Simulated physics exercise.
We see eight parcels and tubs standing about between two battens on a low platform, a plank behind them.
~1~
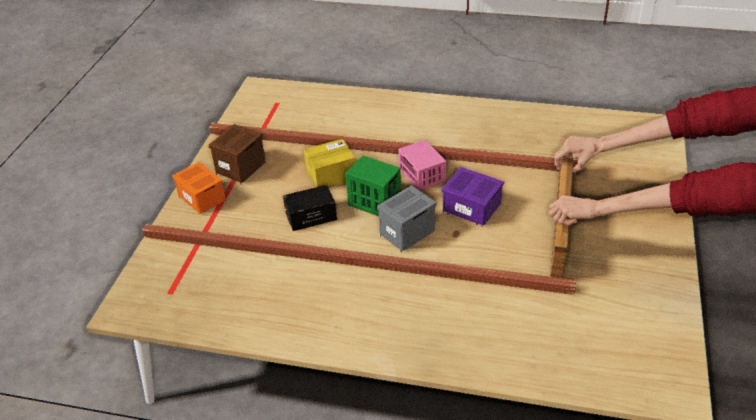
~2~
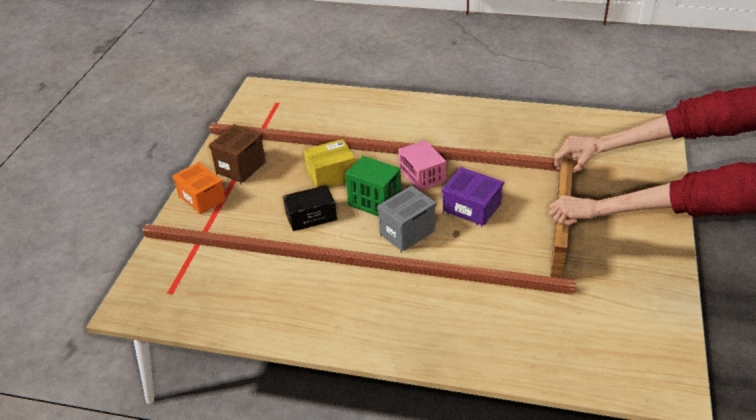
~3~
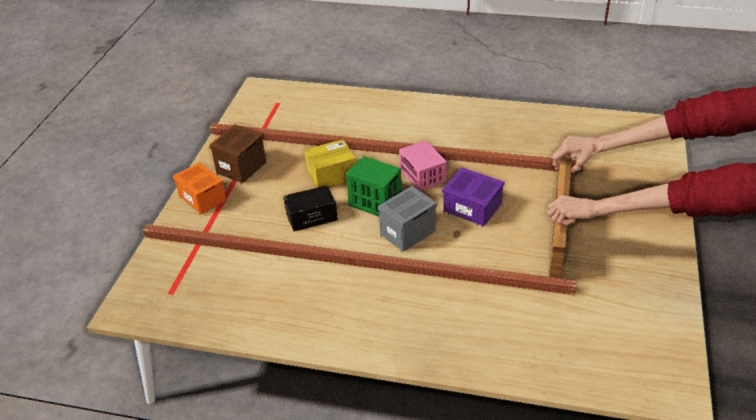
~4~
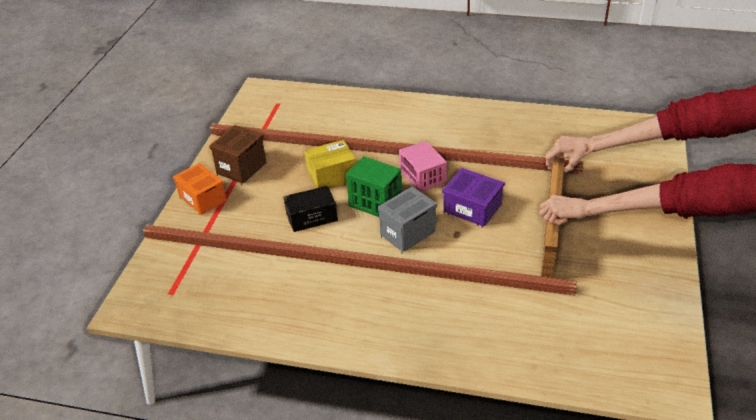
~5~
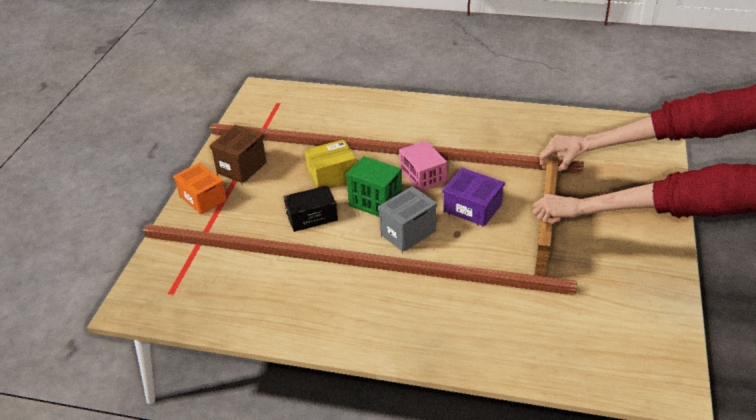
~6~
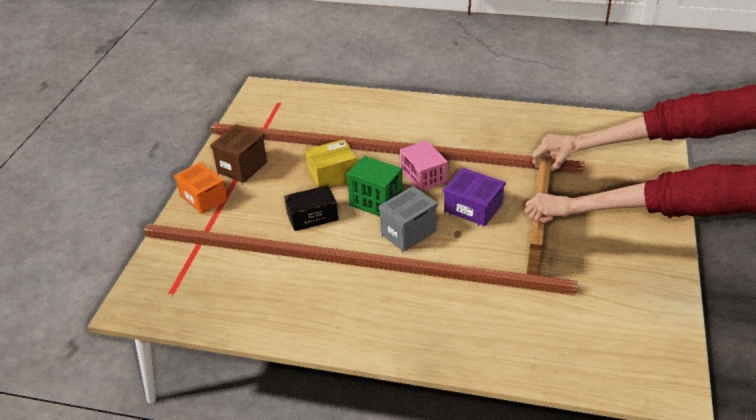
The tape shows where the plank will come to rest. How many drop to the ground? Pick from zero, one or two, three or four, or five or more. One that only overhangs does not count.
Here the number that fall off is three or four.
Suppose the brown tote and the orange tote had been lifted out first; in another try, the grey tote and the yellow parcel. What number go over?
It would be 1 and 1.
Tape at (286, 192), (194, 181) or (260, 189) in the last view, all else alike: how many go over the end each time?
The counts: 0, 8 and 1.
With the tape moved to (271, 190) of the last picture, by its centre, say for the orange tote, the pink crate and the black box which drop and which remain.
The orange tote holds on; the pink crate stays on; the black box stays on.
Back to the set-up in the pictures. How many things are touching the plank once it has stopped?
In contact: 3.
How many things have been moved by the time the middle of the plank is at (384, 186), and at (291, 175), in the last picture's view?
At the one place 6, at the other 8.
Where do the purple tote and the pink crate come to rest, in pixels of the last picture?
The purple tote at (212, 168), the pink crate at (237, 140).
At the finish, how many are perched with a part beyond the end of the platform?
Overhanging: 2.
A little later, none off yet; orange tote at rest near (201, 188); brown tote at rest near (240, 154); black box at rest near (311, 208).
Next, none off yet; orange tote at rest near (201, 188); brown tote at rest near (240, 154); black box shifted about its own width near (282, 213).
Later still, none off yet; orange tote shifted a little near (186, 193); brown tote shifted about its own width near (203, 148); black box shifted well along near (225, 206).
When it is over, the number that fall off is three or four; down, green crate, brown tote and orange tote.
